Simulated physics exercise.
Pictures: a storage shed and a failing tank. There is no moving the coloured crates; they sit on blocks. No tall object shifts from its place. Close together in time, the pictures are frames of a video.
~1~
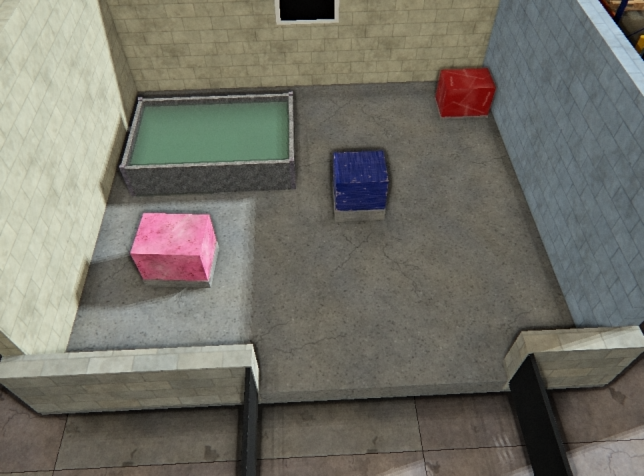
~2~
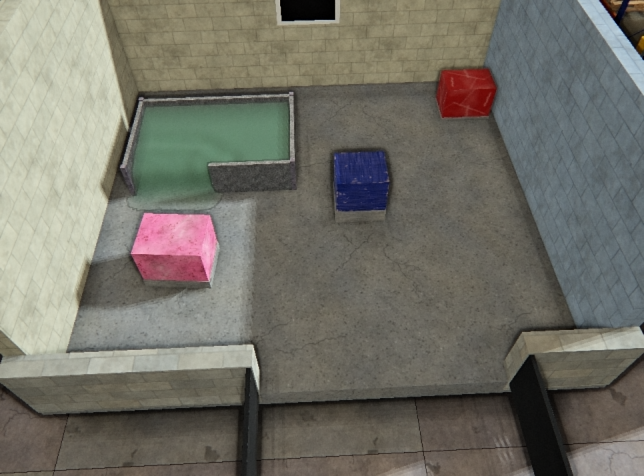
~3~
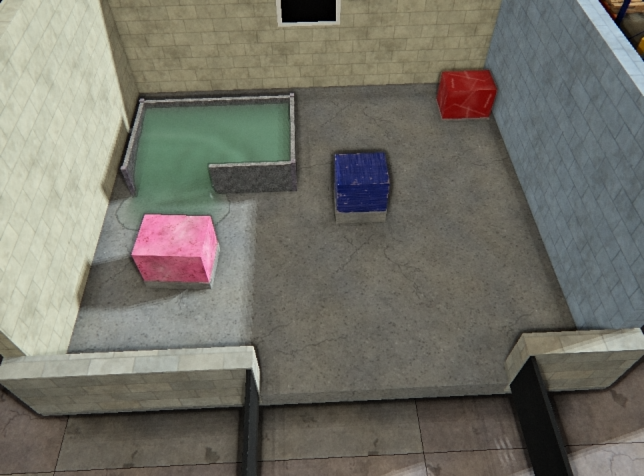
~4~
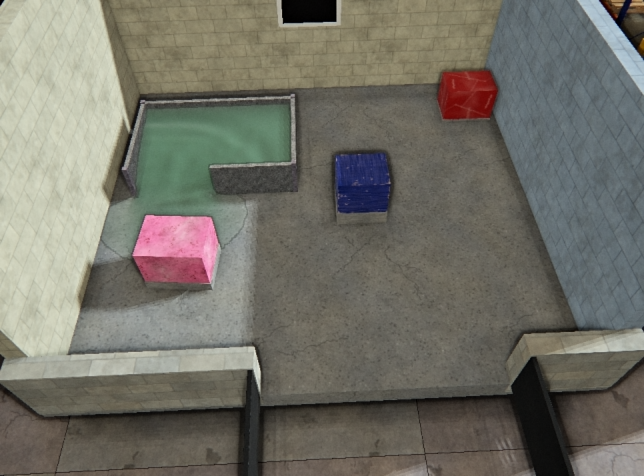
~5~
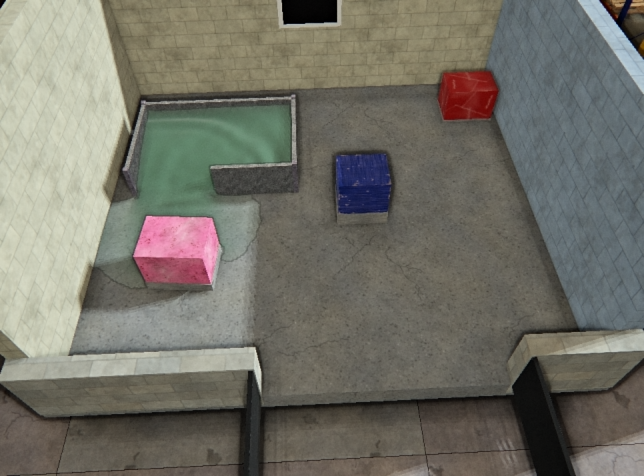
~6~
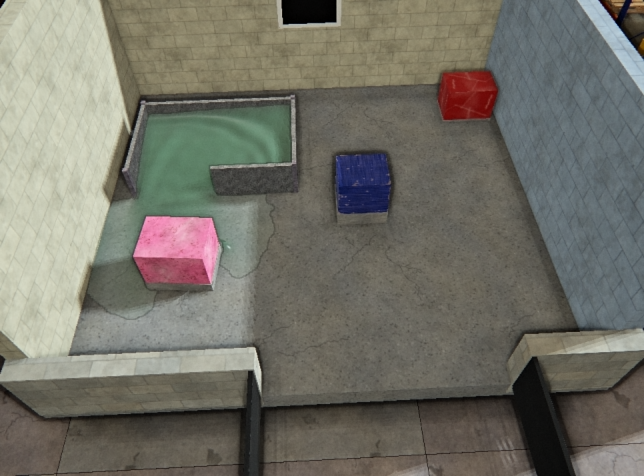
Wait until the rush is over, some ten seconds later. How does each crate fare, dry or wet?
The pink crate comes out wet. The blue crate comes out dry. The red crate comes out wet.
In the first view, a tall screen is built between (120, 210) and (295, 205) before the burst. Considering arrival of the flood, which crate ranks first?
My answer: The crate marked blue.
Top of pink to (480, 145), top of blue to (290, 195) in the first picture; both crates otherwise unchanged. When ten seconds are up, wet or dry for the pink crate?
The pink crate is untouched.
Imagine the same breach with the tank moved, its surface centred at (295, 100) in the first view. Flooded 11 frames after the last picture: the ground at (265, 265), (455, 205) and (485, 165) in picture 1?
As listed: Covered, dry, dry.
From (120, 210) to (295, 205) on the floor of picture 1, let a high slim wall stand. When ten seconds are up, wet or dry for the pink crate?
Pink crate: Left dry.
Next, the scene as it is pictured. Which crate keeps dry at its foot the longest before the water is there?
The one in red.
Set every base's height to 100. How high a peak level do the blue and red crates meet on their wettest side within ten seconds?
I'd put it at some 60 % for one and some 240 % for the other, in that order.
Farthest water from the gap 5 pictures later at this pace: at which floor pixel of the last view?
(61, 385).
A moment on, water covers 15 % of the floor; the pink crate water round its plinth, the blue crate not reached, the red crate not reached.
Next, water covers 30 % of the floor; the pink crate water round its plinth, the blue crate water round its plinth, the red crate not reached.
Then, water covers 55 % of the floor; the pink crate water round its plinth, the blue crate water round its plinth, the red crate not reached.
Later, water covers 80 % of the floor; the pink crate water round its plinth, the blue crate water round its plinth, the red crate water round its plinth.
In the end, water covers 100 % of the floor; the pink crate was topped, the blue crate stayed above the water, the red crate was topped.
